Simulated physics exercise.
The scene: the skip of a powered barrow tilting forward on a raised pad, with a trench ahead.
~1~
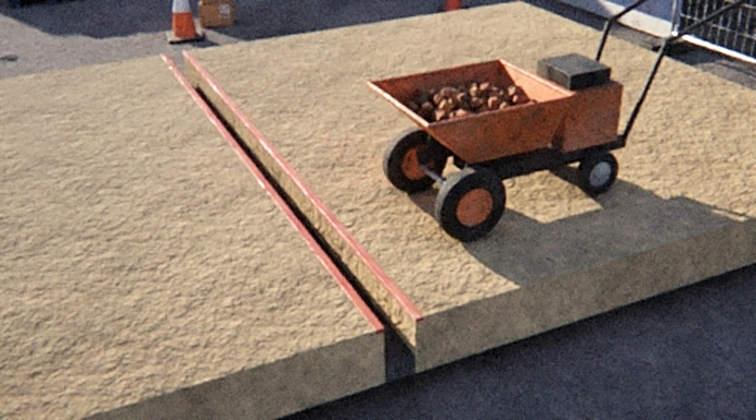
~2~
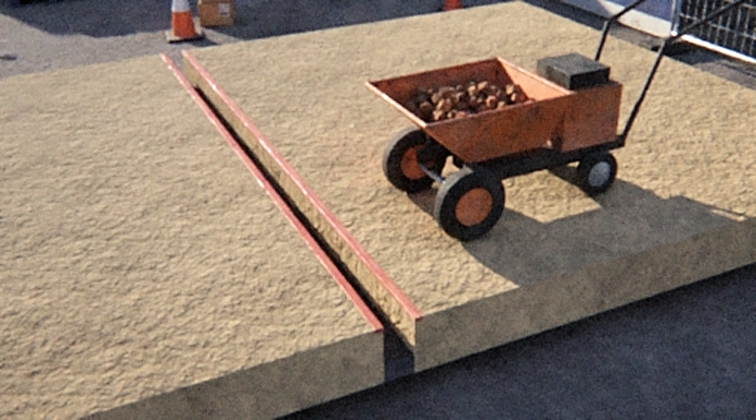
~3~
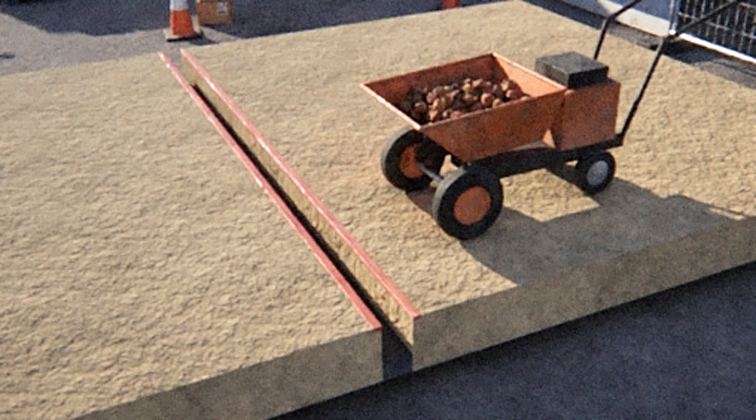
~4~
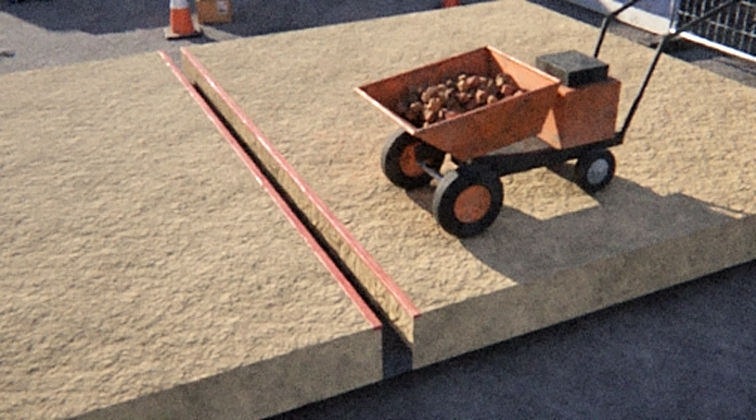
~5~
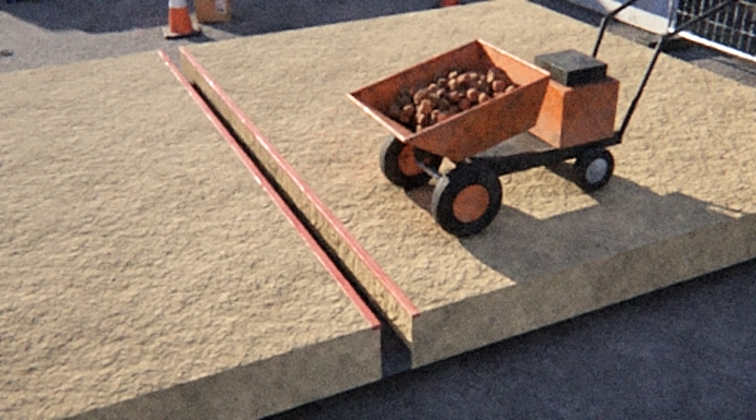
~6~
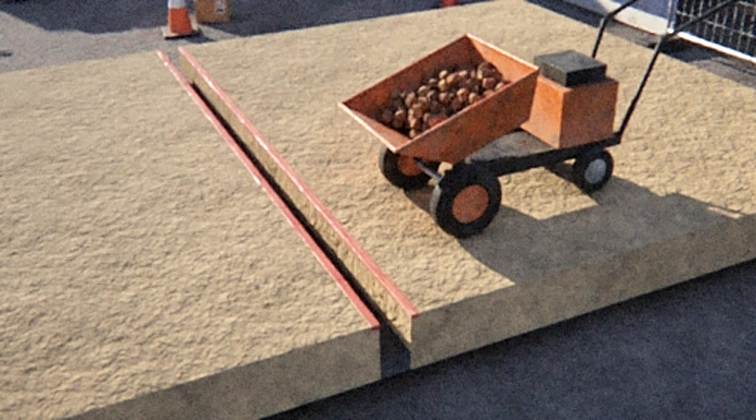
Orange skip of a powered barrow tilting forward with its load of brown clods on a raised pad, facing a narrow trench.
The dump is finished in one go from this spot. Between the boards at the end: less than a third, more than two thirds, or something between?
The trench ends with between a third and two thirds of it.
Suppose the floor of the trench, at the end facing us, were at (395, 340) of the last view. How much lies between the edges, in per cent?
Close to 40 per cent.
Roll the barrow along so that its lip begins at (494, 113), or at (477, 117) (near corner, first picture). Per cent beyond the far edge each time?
In turn 0 and 0 in a hundred.
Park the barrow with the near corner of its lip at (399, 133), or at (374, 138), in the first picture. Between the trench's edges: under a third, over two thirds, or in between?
In turn: Less than a third; under a third.
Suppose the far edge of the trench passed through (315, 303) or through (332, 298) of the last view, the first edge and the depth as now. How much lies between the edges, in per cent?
Near 90 % and 80 %.
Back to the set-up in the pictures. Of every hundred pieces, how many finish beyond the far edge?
Near 20 %.
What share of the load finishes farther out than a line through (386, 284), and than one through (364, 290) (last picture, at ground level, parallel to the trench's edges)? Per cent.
Roughly 80 per cent, and 40 per cent.
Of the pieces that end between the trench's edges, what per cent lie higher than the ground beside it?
Near 20 %.
Soon after the last picture, skip tipped steeply; all in the skip.
A little later, skip tipped steeply; most in the skip; a stray few short of the trench; a small part in or heaped over the trench; a stray few beyond it; a stray few falling.
Later still, skip tipped right over; about a quarter in the skip; a stray few short of the trench; about half in or heaped over the trench; about a quarter beyond it.
At rest, skip tipped right over; about a quarter in the skip; a stray few short of the trench; about half in or heaped over the trench; about a quarter beyond it.
